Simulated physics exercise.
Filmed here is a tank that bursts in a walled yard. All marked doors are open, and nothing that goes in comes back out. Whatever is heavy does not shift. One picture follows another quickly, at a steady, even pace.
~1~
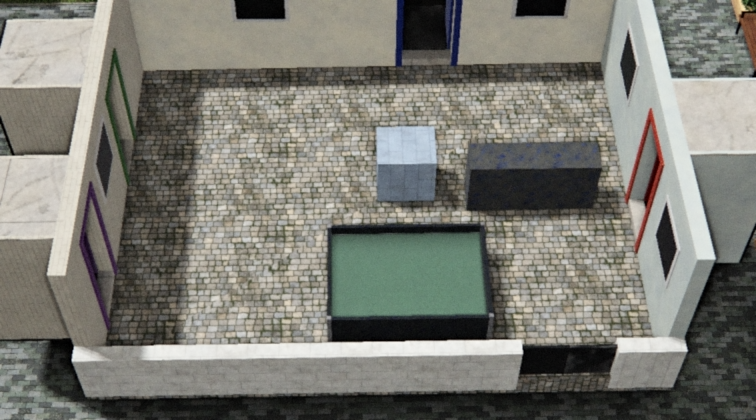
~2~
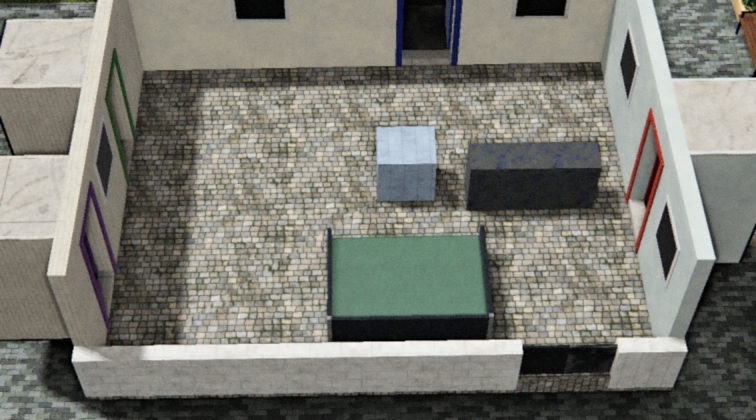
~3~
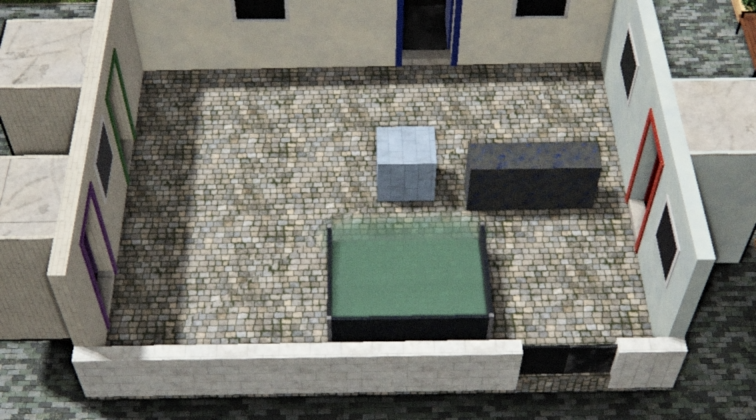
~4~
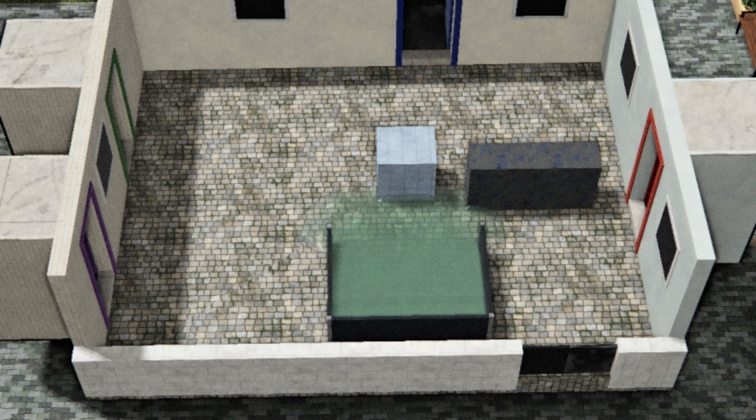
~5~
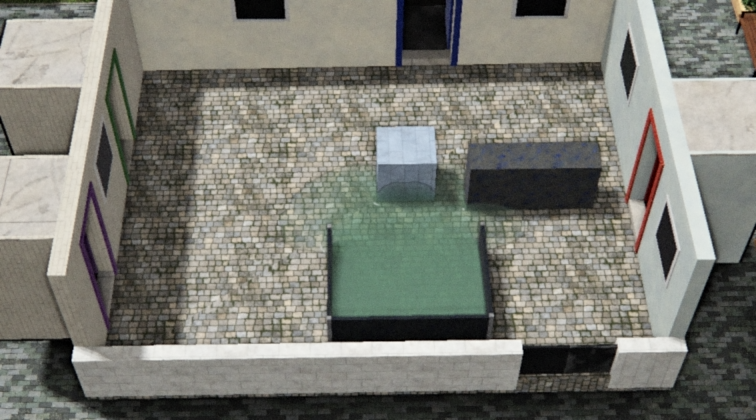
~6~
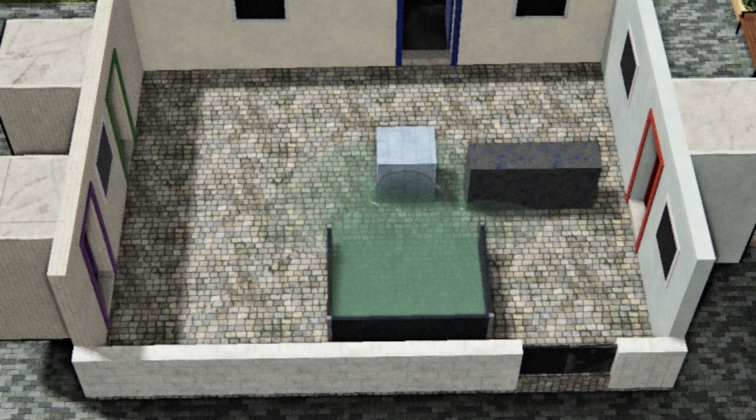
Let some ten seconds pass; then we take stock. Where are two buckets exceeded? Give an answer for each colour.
The green door gets overwhelmed honestly. The blue door copes honestly. The red door copes honestly. The purple door copes honestly.
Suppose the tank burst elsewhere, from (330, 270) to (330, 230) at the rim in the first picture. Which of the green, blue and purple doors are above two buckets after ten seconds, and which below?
Green exceeds the limit, blue stays within the limit, purple exceeds the limit.
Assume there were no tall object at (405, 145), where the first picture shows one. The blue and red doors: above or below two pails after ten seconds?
Briefly, blue ends up above, red remains below.
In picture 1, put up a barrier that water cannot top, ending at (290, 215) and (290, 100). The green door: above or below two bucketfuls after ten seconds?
Note: Green door stays within.
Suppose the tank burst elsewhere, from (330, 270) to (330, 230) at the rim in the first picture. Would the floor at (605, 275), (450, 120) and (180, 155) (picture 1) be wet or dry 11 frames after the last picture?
Taken in turn they're unwetted, unwetted and swamped.
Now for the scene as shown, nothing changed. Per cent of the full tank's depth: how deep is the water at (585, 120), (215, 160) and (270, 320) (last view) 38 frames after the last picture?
Roughly 6 per cent, 12 per cent and 0 per cent.
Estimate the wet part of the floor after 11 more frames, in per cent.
Close to 50 %.
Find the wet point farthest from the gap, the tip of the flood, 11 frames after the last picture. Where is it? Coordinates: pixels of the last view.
My pick would be pixel (203, 71).
A moment on, water covers 30 % of the floor; the green door not reached, the blue door wet at the sill, nothing in, the red door not reached, the purple door not reached.
Next, water covers 50 % of the floor; the green door not reached, the blue door wet at the sill, nothing in, the red door wet at the sill, nothing in, the purple door not reached.
Then, water covers 65 % of the floor; the green door over two buckets in, the blue door under two buckets in, the red door under two buckets in, the purple door not reached.
Later, water covers 85 % of the floor; the green door far over two buckets in, the blue door under two buckets in, the red door under two buckets in, the purple door wet at the sill, nothing in.
In the end, water covers 95 % of the floor; the green door far over two buckets in, the blue door under two buckets in, the red door under two buckets in, the purple door wet at the sill, nothing in.
